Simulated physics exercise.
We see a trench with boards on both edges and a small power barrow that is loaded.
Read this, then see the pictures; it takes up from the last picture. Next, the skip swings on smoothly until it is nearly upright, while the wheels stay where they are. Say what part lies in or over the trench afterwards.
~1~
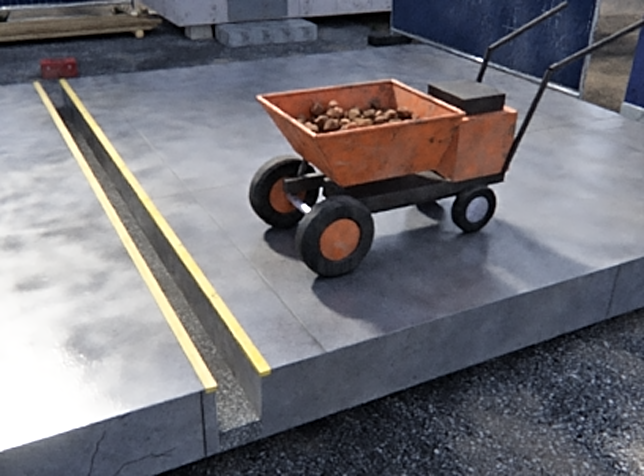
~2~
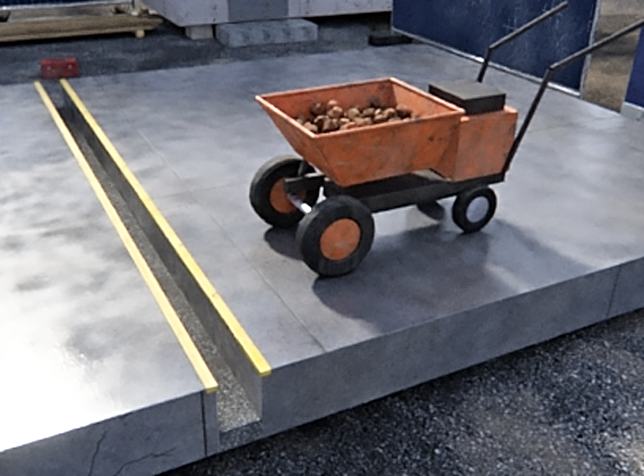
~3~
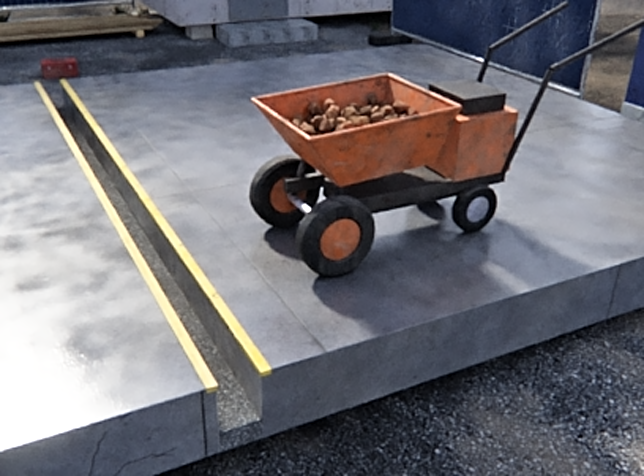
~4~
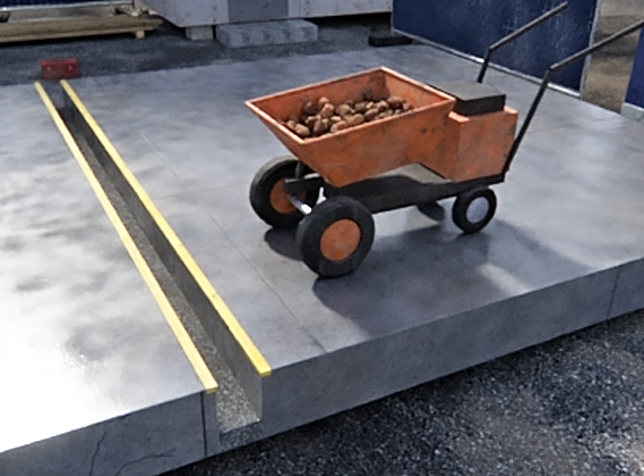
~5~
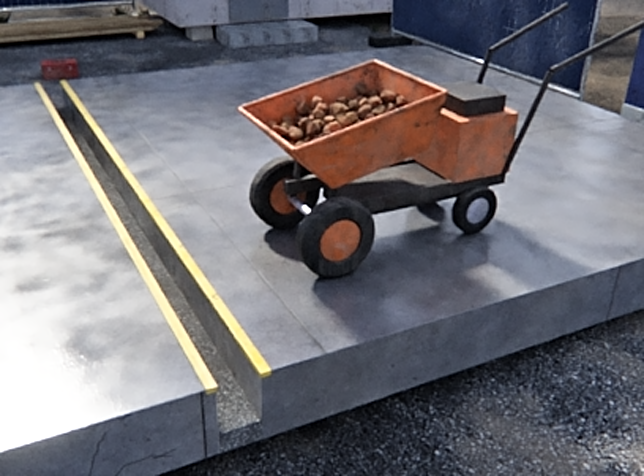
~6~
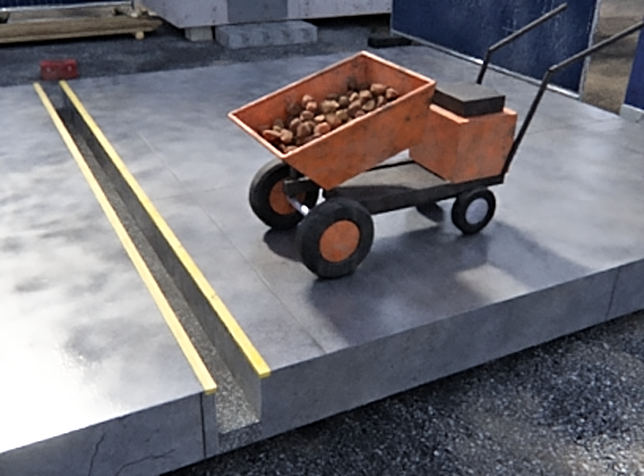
The amount in the trench exceeds half.
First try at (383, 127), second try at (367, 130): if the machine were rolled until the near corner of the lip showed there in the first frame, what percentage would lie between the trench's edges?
The shares come out close to 20 and 30 per cent, in that order.
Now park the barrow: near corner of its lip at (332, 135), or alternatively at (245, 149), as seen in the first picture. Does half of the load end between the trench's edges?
So the first stop would give past the halfway mark, while the second would give short of the halfway mark.
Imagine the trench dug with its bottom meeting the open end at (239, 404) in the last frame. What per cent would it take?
Roughly 60 in a hundred.
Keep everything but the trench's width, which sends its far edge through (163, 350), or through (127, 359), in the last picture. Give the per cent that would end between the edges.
Lab note: Try one about 100 %, try two about 100 %.
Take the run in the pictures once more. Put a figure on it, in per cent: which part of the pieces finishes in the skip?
Around 0 per cent.
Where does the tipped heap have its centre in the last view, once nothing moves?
At about (173, 288).
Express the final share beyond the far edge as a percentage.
I'd estimate about 10 per cent of the load.
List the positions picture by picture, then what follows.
In the first picture, lip of the skip at (316, 138), level; top of the load at (358, 124), clay clods; first edge of the trench at (236, 329); far edge at (186, 342), the trench under half as wide as the skip, and about as deep as wide.
In the second picture, lip of the skip at (315, 138), level; top of the load at (357, 124).
In the third picture, lip of the skip at (311, 140), tipped barely; top of the load at (354, 122).
In the fourth picture, lip of the skip at (303, 145), tipped a little; top of the load at (372, 117).
In the fifth picture, lip of the skip at (295, 151), tipped a little; top of the load at (369, 112).
In the sixth picture, lip of the skip at (284, 159), tipped clearly; top of the load at (360, 107); first edge of the trench at (236, 330); far edge at (185, 344).
Soon, skip tipped steeply; all in the skip.
A while on, skip tipped steeply; nearly all in the skip; a stray few short of the trench; a stray few in or heaped over the trench; a stray few falling.
Towards the end, skip tipped right over; about a third in the skip; a stray few short of the trench; about half in or heaped over the trench; a small part beyond it.
Finally, skip tipped right over; a small part short of the trench; most in or heaped over the trench; a small part beyond it.
